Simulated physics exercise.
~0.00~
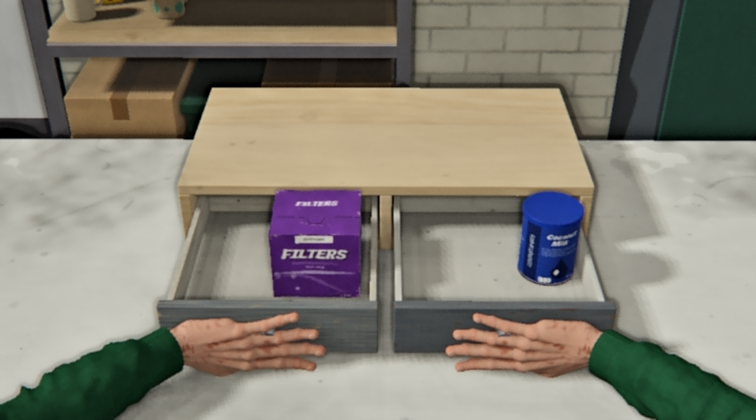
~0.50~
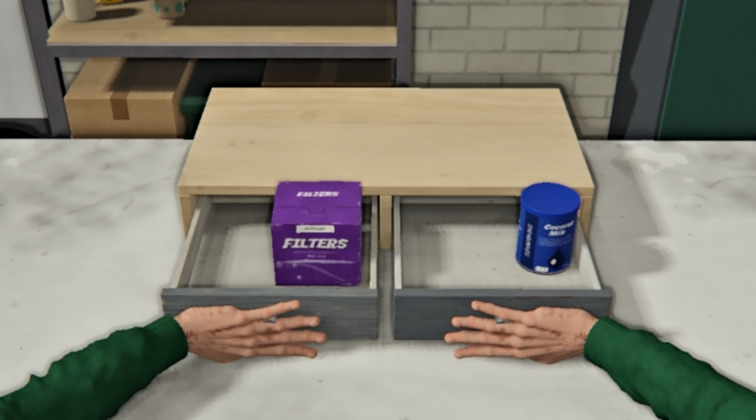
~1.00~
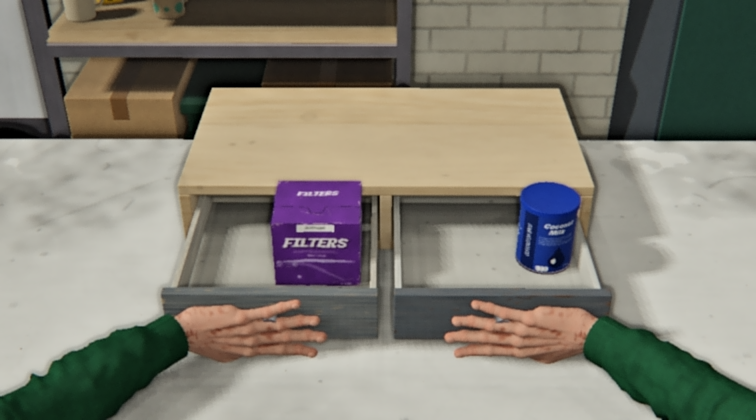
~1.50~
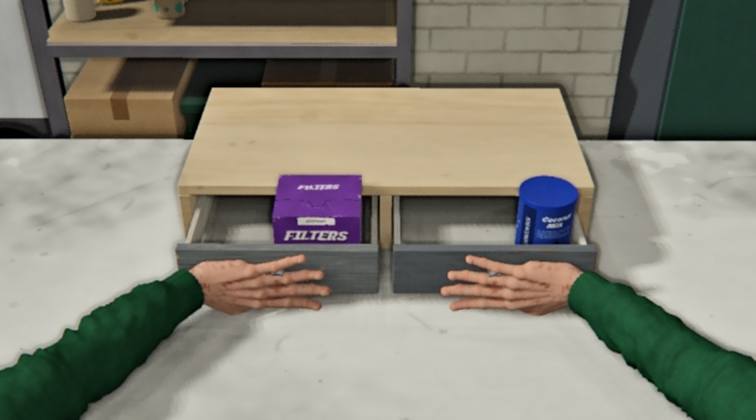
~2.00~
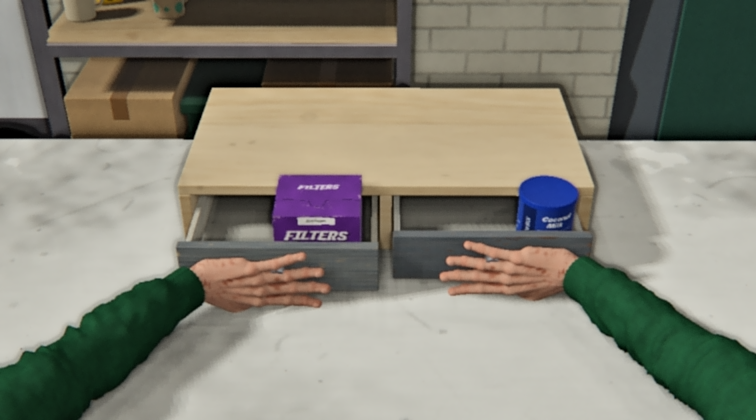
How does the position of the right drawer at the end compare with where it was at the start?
At the start the right drawer was pulled well out toward the viewer, and by the end it was pushed farther back into the cabinet, though still partly open.
Two open drawers, one holding a purple box of filters and the other an upright blue pot, slid back toward a low wooden cabinet as a pair of green-sleeved hands pushed their fronts, but both were still partly open at the end.
